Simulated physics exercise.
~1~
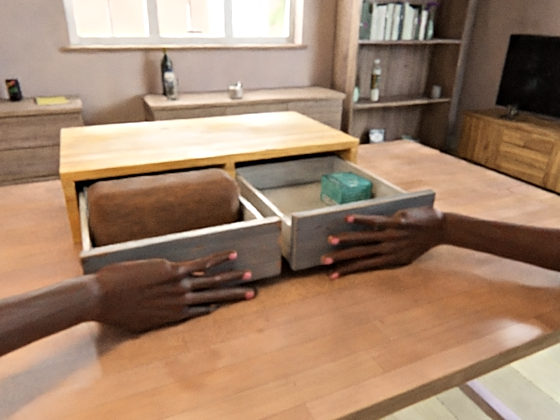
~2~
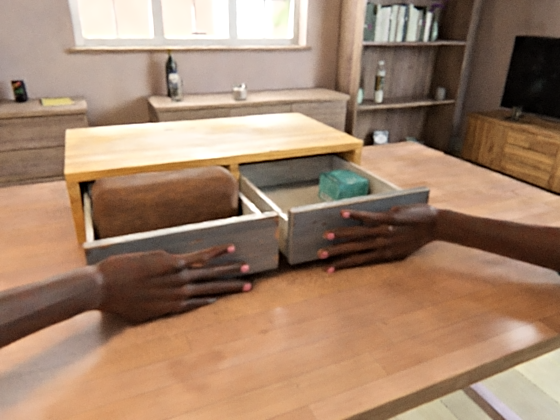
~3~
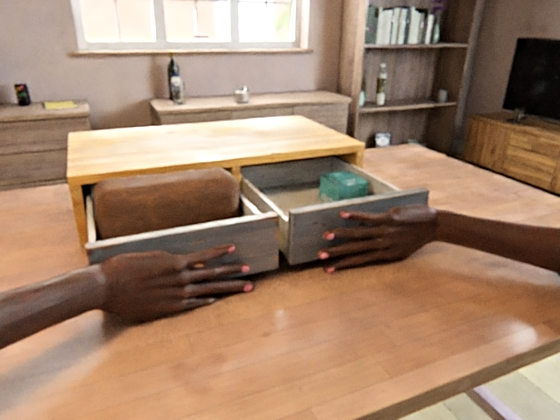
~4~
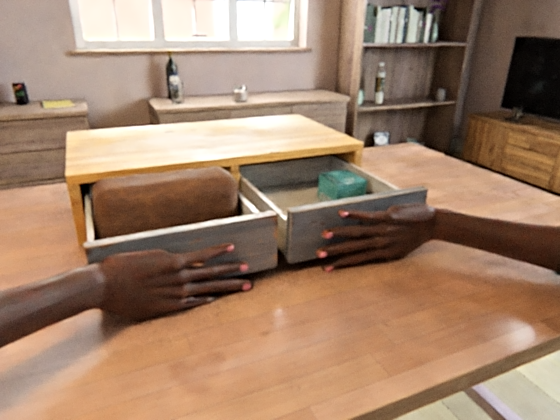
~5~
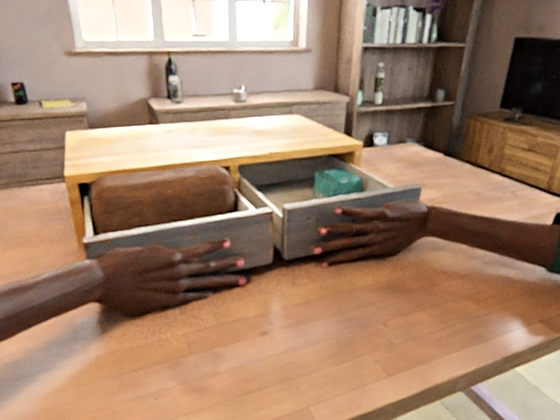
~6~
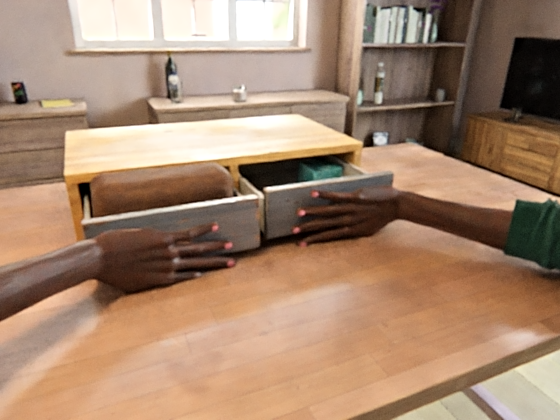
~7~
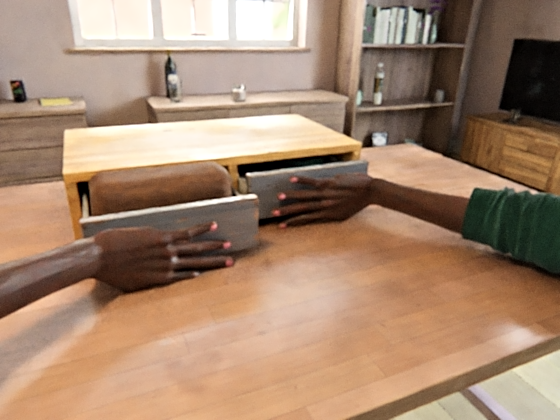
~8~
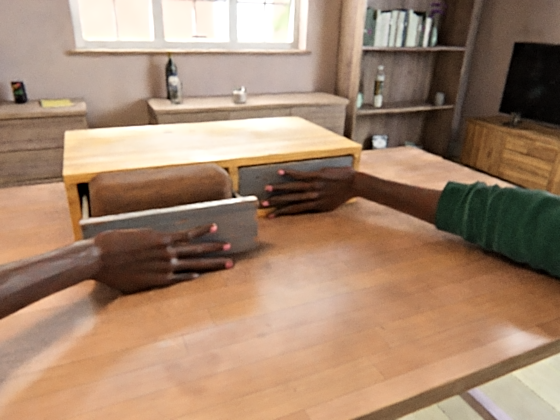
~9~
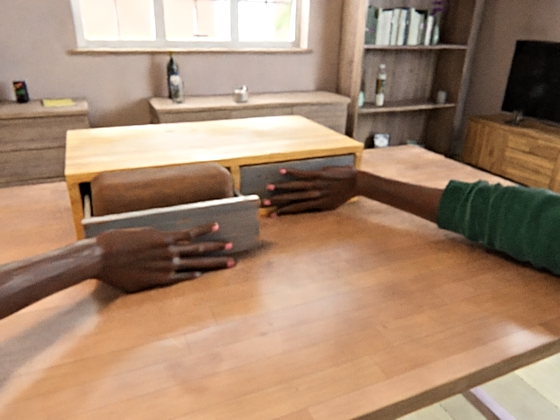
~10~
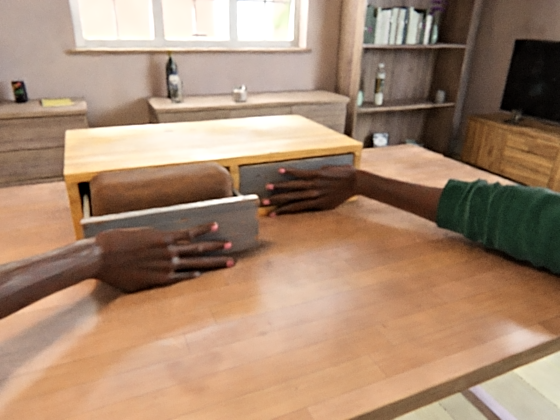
Two hands pushed at the open drawers of a small wooden chest on a table, and both began sliding in, but the left one, holding a brown loaf, stopped partway and stayed ajar while the right, with a turquoise carton inside, shut completely.
